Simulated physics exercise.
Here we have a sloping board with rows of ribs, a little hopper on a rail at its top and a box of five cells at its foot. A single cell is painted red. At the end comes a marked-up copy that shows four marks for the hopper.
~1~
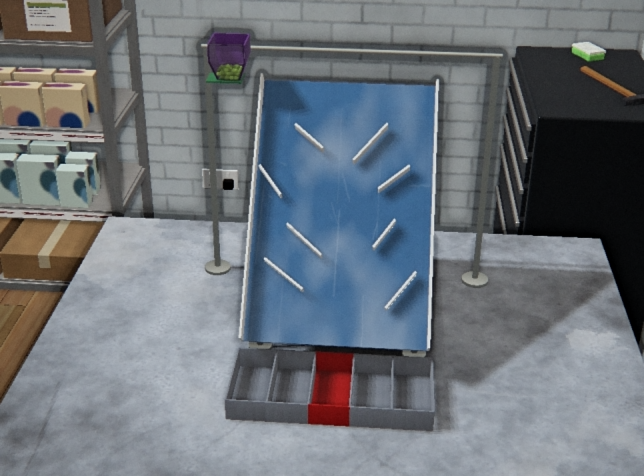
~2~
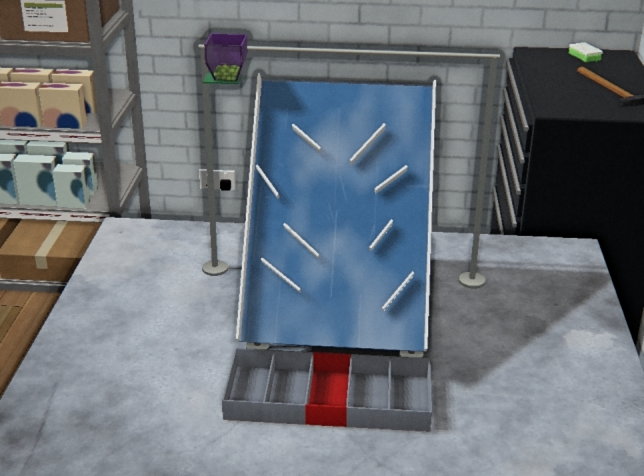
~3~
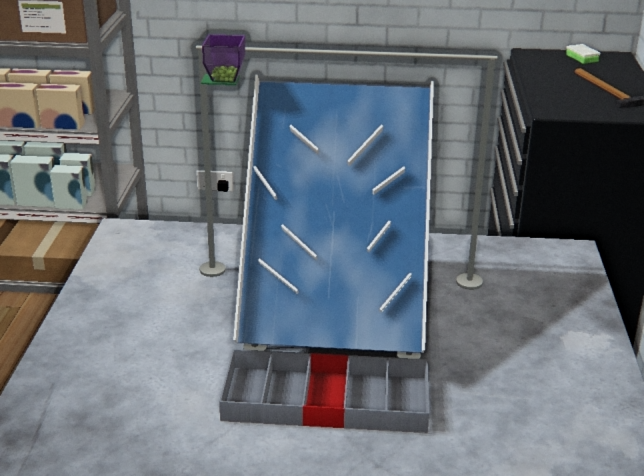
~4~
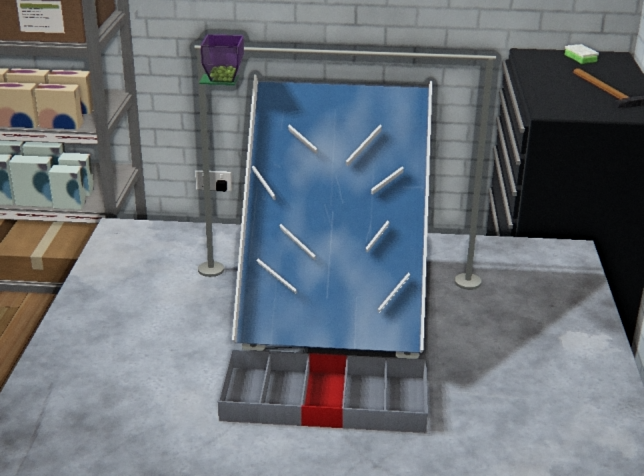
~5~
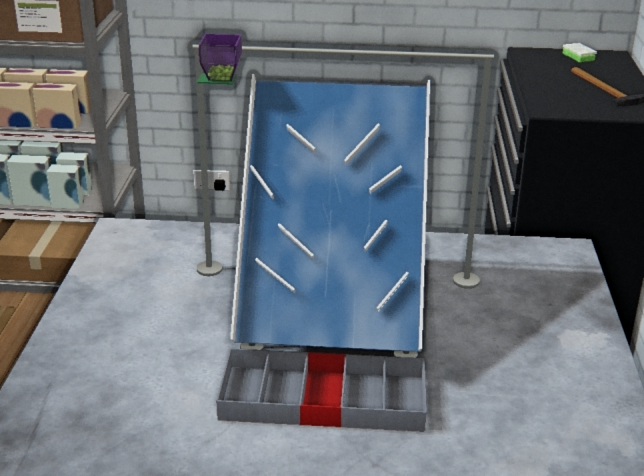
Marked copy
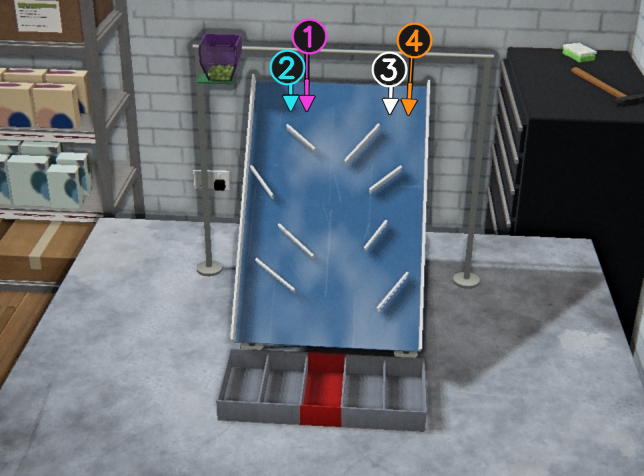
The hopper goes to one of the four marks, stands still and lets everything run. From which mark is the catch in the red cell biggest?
Mark 3 does it best.
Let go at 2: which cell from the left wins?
The fourth from the left.
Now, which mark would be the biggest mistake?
2.
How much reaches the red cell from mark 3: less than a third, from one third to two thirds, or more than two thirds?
From one third to two thirds.
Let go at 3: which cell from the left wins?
The third.
On the marked copy, mark 1 meets the board at (306, 105); mark 2 meets the board at (290, 104); mark 3 meets the board at (390, 108); mark 4 meets the board at (408, 109).
If 1 is chosen, about a quarter in the red cell, about two thirds in other cells, a stray few outside the box.
If 2 is chosen, a small part in the red cell, most in other cells, a small part outside the box.
If 3 is chosen, about half in the red cell, about a third in other cells, a small part outside the box.
If 4 is chosen, about a third in the red cell, about two thirds in other cells, a stray few outside the box.
